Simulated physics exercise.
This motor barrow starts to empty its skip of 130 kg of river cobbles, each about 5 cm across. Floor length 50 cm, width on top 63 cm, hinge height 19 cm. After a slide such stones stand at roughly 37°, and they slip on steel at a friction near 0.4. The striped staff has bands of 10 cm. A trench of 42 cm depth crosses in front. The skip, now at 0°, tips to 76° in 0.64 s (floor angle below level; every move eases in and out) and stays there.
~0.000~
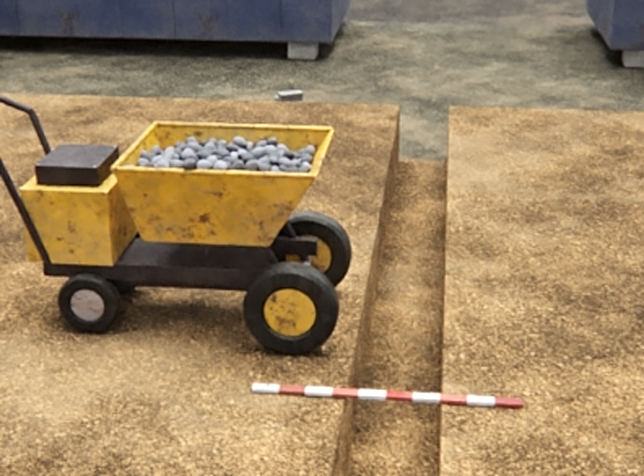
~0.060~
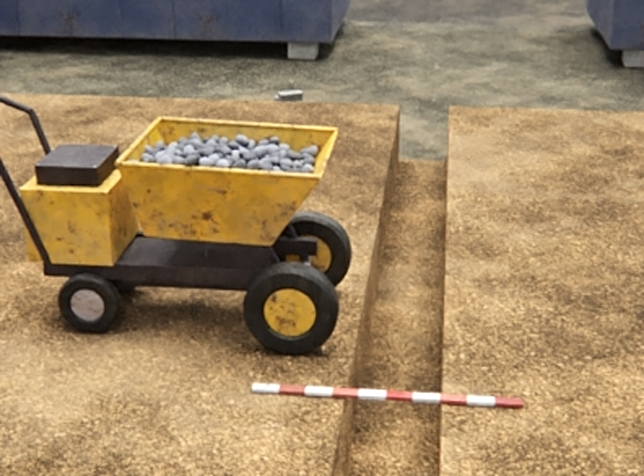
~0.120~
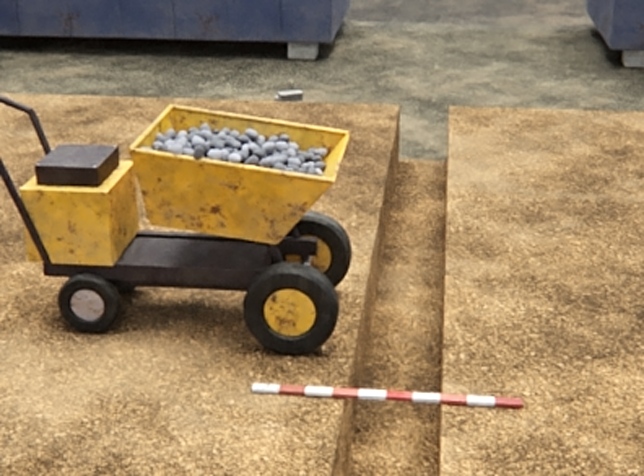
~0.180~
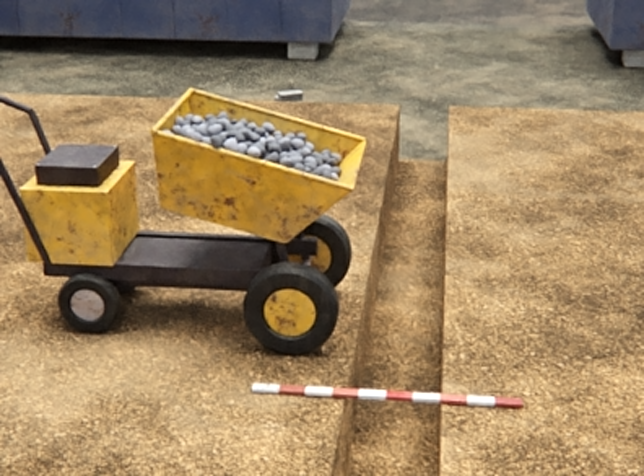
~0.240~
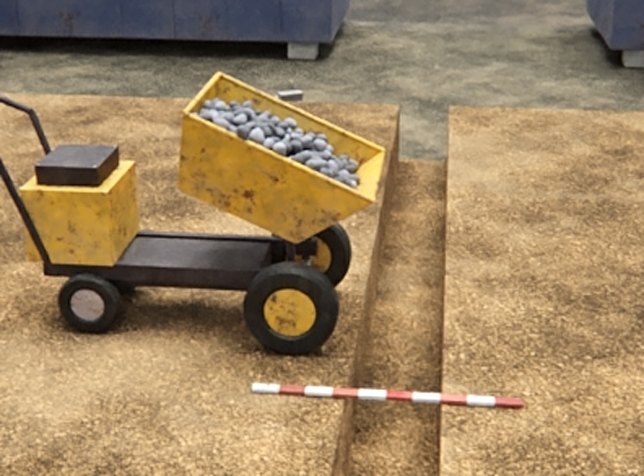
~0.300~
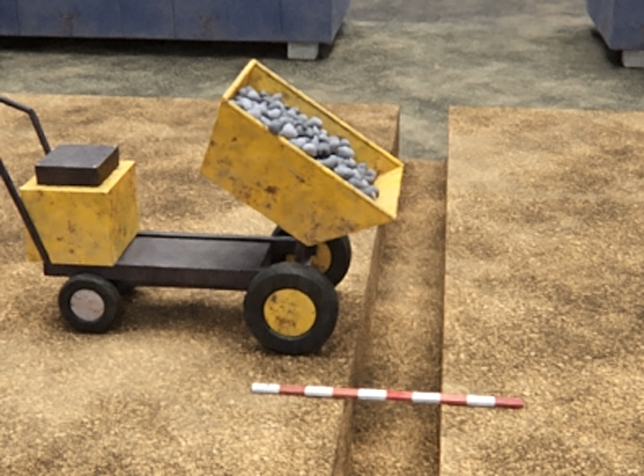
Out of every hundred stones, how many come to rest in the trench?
Roughly 9 per cent ends in the trench.
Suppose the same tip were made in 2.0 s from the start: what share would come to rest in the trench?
In that case some 30 per cent.
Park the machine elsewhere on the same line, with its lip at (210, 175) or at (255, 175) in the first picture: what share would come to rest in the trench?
First some 85, then 45 per cent.
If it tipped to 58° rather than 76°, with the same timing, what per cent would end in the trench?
It would be near 10 per cent.
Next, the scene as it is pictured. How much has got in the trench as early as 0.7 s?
Some 0 per cent.
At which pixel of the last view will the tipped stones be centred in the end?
Their middle is at about (534, 327).
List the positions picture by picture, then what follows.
The skip is at 0°, its lip at (314, 177); the top of the load is at (222, 151), in the first frame.
The skip is at 2°, its lip at (319, 178); the top of the load is at (213, 148); the stones move at 0.5 m/s on average, in the second frame.
Lip at (333, 181), floor tilted 7°, highest stones at (200, 140); the stones move at 1.0 m/s on average, in the third frame.
The skip is at 15°, its lip at (352, 189); the top of the load is at (210, 127); the stones move at 1.4 m/s on average, in the fourth frame.
Lip at (373, 201), floor tilted 24°, highest stones at (224, 111); the stones move at 1.6 m/s on average, in the fifth frame.
The skip is at 34°, its lip at (395, 219); the top of the load is at (251, 101); the stones move at 1.7 m/s on average, in the sixth frame.
After 0.5 s the floor is at 64°; 100 % in the skip; the foremost stones are at (431, 243).
After 0.7 s the floor is at 76°; 56 % in the skip, 44 % past the trench; the foremost stones are at (553, 344).
After 1.1 s the floor is at 76°; 11 % in the skip, 88 % past the trench; the foremost stones are past the picture's edge.
After 3.0 s the floor is at 76°; 0 % in the skip, 9 % in the trench, 91 % past the trench; the foremost stones are past the picture's edge.
